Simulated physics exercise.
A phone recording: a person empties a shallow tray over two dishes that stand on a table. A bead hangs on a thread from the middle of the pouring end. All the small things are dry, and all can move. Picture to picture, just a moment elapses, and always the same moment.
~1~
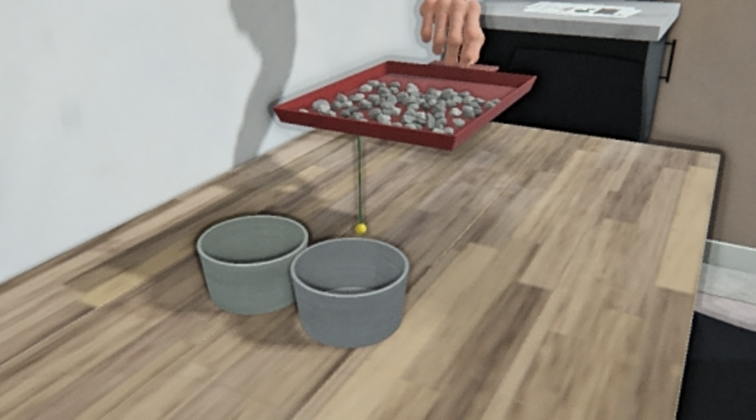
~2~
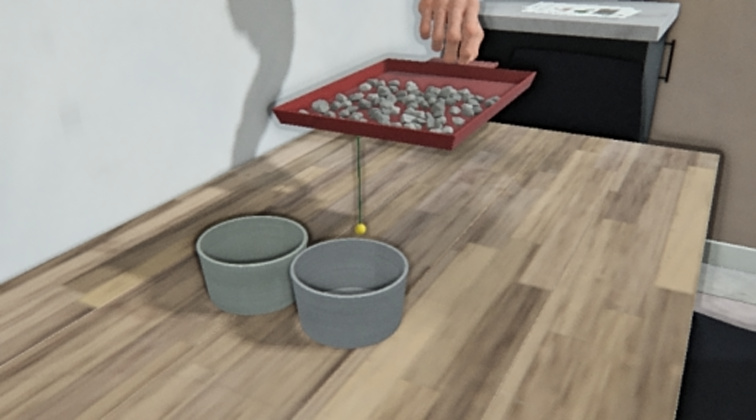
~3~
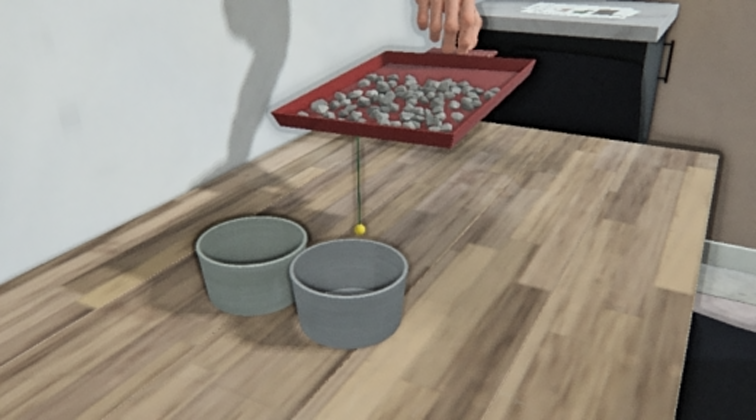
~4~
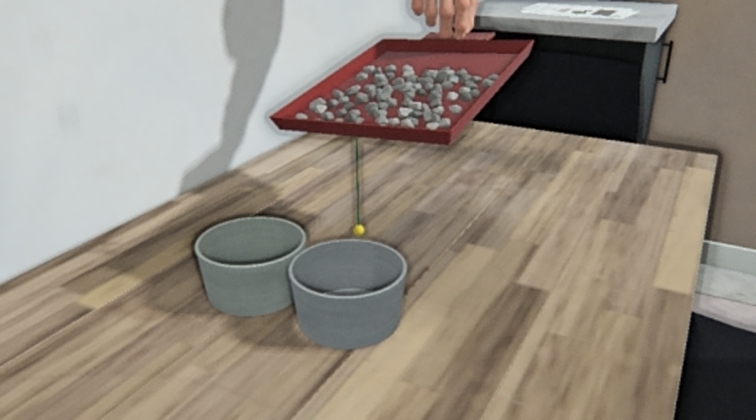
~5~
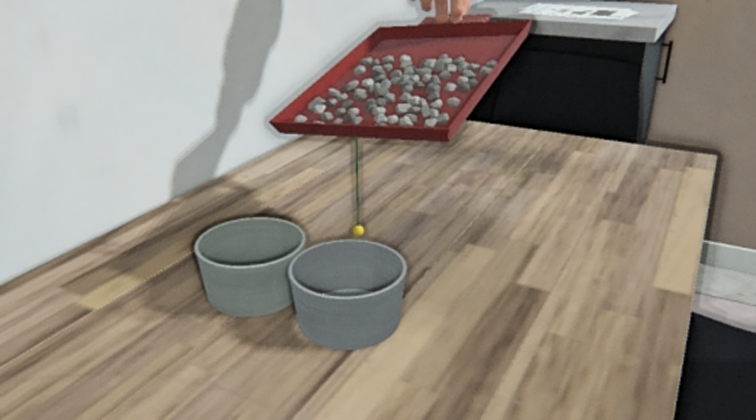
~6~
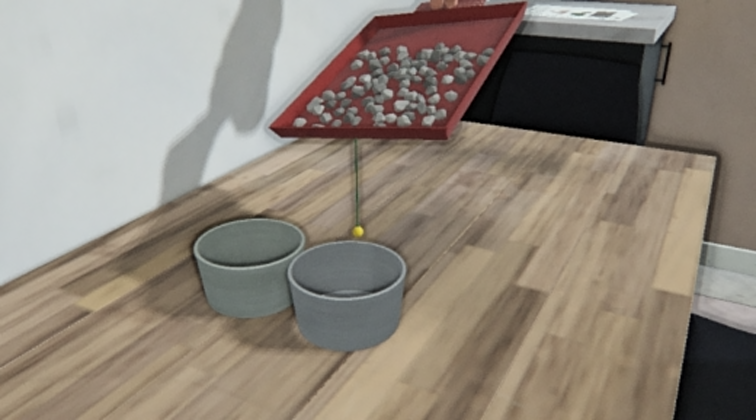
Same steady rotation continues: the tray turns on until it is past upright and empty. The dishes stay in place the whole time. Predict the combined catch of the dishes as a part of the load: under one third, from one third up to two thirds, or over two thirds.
The dishes end up holding the bulk, above two thirds.
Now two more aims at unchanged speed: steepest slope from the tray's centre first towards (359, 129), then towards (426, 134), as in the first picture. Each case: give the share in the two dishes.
90 % and 20 %.
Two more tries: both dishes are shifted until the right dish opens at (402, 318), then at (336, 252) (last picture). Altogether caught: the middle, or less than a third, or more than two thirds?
Under a third; more than two thirds.
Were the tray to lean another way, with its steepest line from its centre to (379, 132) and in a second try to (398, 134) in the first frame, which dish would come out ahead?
For the first try I'd say the dish over on the right, and for the second, the dish over on the right.
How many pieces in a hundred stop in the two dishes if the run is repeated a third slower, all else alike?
Share: Roughly 90%.
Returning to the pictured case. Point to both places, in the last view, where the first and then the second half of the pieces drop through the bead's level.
It goes through near (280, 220) first, then near (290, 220).
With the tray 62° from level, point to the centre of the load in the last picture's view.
I'd mark the middle close to (322, 119).
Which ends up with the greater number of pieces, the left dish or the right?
Result: The one at left wins.
Just after the last frame, tray tipped steeply; almost all on the tray; just a few in the air.
A moment on, tray tipped right over; about a tenth on the tray; about a tenth in the right dish; roughly half in the left dish; about a tenth outside both; about a tenth in the air.
Further on, tray tipped past a quarter turn; about a tenth in the right dish; roughly two thirds in the left dish; roughly a quarter outside both.
When it is over, tray tipped past a quarter turn; about a tenth in the right dish; roughly two thirds in the left dish; roughly a quarter outside both.
